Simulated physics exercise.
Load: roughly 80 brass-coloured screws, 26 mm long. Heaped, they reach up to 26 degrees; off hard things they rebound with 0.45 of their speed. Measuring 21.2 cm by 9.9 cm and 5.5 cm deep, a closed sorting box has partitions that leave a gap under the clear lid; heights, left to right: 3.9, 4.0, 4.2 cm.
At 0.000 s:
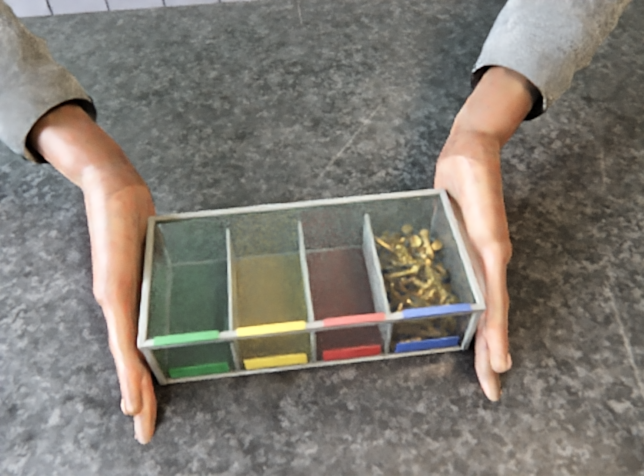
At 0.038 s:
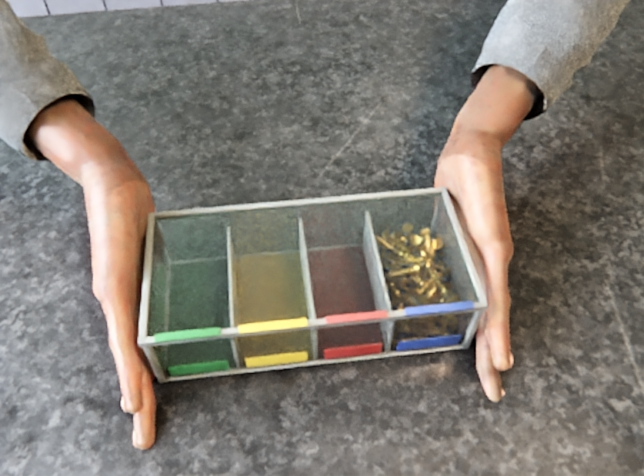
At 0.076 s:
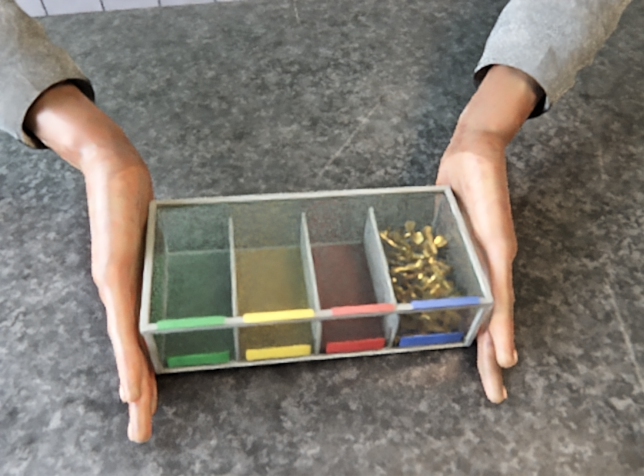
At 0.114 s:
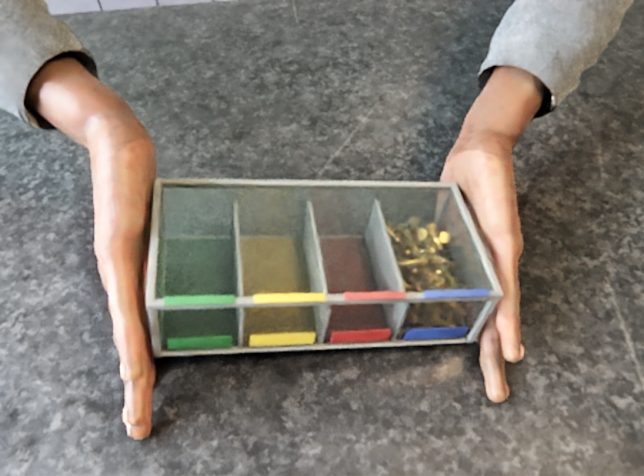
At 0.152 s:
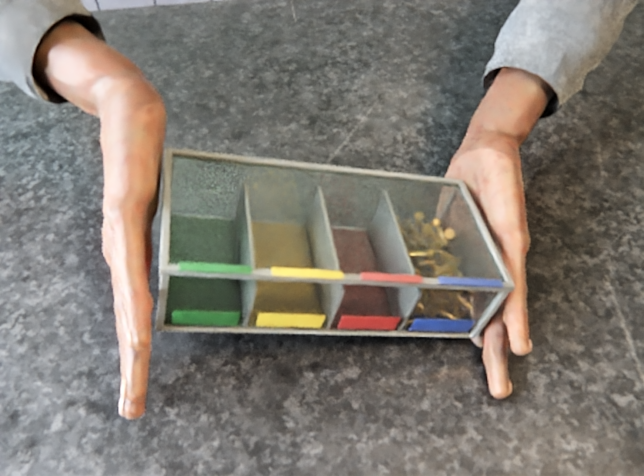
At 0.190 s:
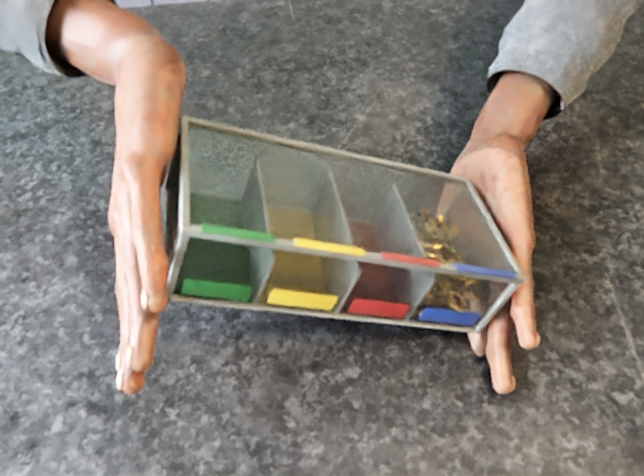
Two hands held a clear-lidded box with green, yellow, red and blue sections, brass-coloured screws in the blue one, then raised its left end so it slanted down to the right.
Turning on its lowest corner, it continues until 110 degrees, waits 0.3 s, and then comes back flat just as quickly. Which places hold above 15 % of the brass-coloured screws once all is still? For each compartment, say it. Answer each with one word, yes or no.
Red compartment: No. Blue compartment: Yes. Green compartment: No. Yellow compartment: No.
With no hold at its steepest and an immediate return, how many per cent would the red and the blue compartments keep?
Result - red: 0 %; blue: 100 %.
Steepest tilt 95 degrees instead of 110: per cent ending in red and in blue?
Then the red compartment would keep 0 per cent and the blue one 100 per cent.
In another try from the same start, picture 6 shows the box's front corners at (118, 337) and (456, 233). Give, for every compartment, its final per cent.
Per cent at the end: Red 5; blue 90; green 5; yellow 0.
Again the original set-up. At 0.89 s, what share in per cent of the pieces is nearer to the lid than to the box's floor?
40 per cent, give or take.
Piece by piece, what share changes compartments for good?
Estimate: Some 0 %.
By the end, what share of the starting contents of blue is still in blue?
It works out to near 100 percent.
Then, at 0.89 s, tilt 110 degrees; blue 100 %.
After 1.35 s, tilt 60 degrees; blue 100 %.
After 1.89 s, tilt 0 degrees; blue 100 %.
At rest (2.3 s), red 0 %, blue 100 %, green 0 %, yellow 0 %.
